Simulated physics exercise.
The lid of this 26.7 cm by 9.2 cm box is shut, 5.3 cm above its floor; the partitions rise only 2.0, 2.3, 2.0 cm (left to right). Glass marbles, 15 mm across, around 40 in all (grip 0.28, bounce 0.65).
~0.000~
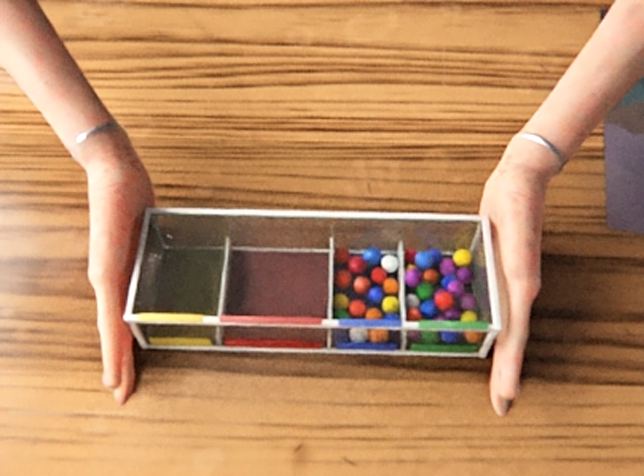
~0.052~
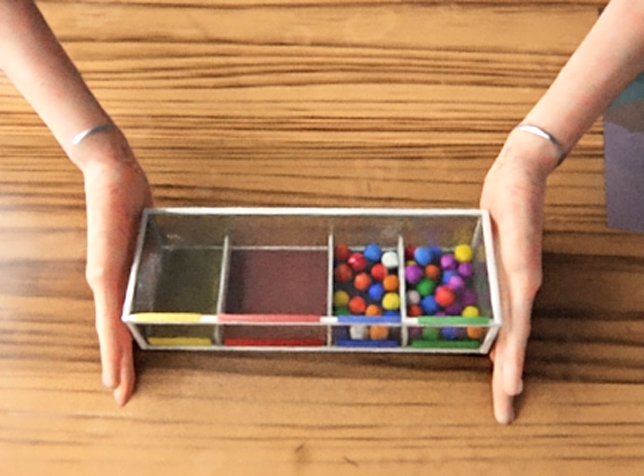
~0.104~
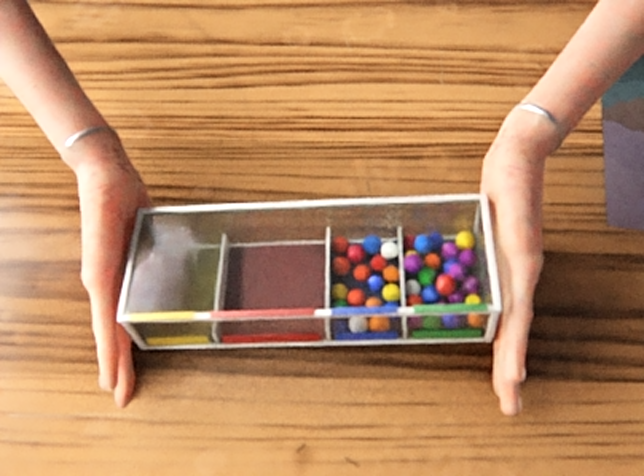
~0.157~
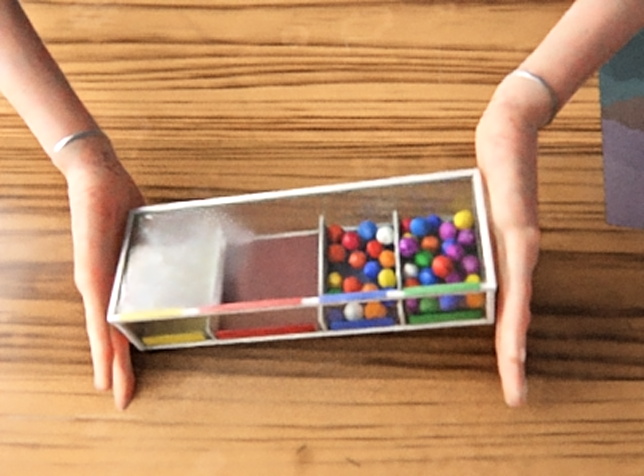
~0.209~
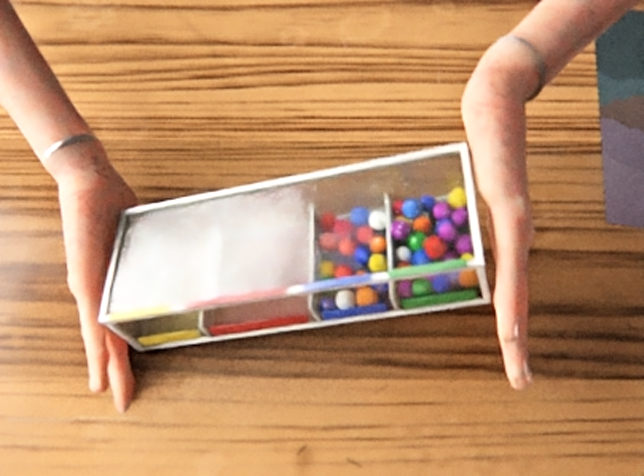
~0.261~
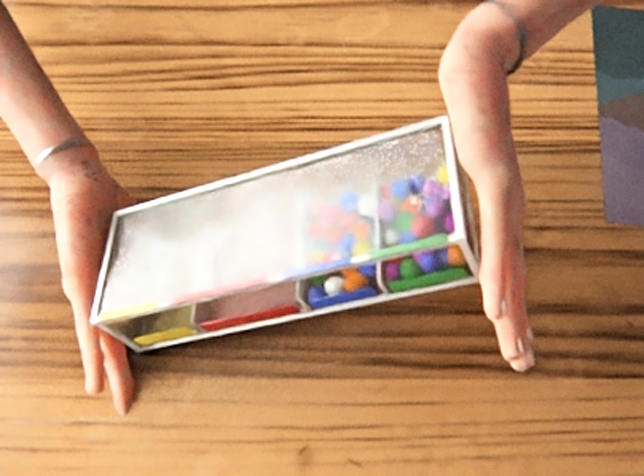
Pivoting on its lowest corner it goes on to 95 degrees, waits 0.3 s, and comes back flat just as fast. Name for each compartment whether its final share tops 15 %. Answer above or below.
Red compartment: Below; blue compartment: Below; green compartment: Below; yellow compartment: Above.
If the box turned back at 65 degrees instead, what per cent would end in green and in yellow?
In that case green 40, yellow 10.
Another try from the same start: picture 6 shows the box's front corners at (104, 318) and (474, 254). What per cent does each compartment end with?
Red 5, blue 0, green 0, yellow 95.
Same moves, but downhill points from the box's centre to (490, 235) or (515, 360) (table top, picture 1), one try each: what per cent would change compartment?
Some 30 and 35 per cent.
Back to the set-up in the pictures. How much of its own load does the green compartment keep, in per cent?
Some 0 per cent.
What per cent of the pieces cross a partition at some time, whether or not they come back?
Some 100 per cent.
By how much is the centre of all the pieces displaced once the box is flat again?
Some 18.0 cm.
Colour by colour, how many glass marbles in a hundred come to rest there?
Red 10; blue 0; green 0; yellow 90.
Then, at 1.10 s, tilt 95 degrees; red 35 %, blue 20 %, yellow 40 %.
After 1.66 s, tilt 49 degrees; red 10 %, yellow 90 %.
After 2.28 s, tilt 0 degrees; red 10 %, yellow 90 %.
At rest (2.7 s), red 10 %, blue 0 %, green 0 %, yellow 90 %.
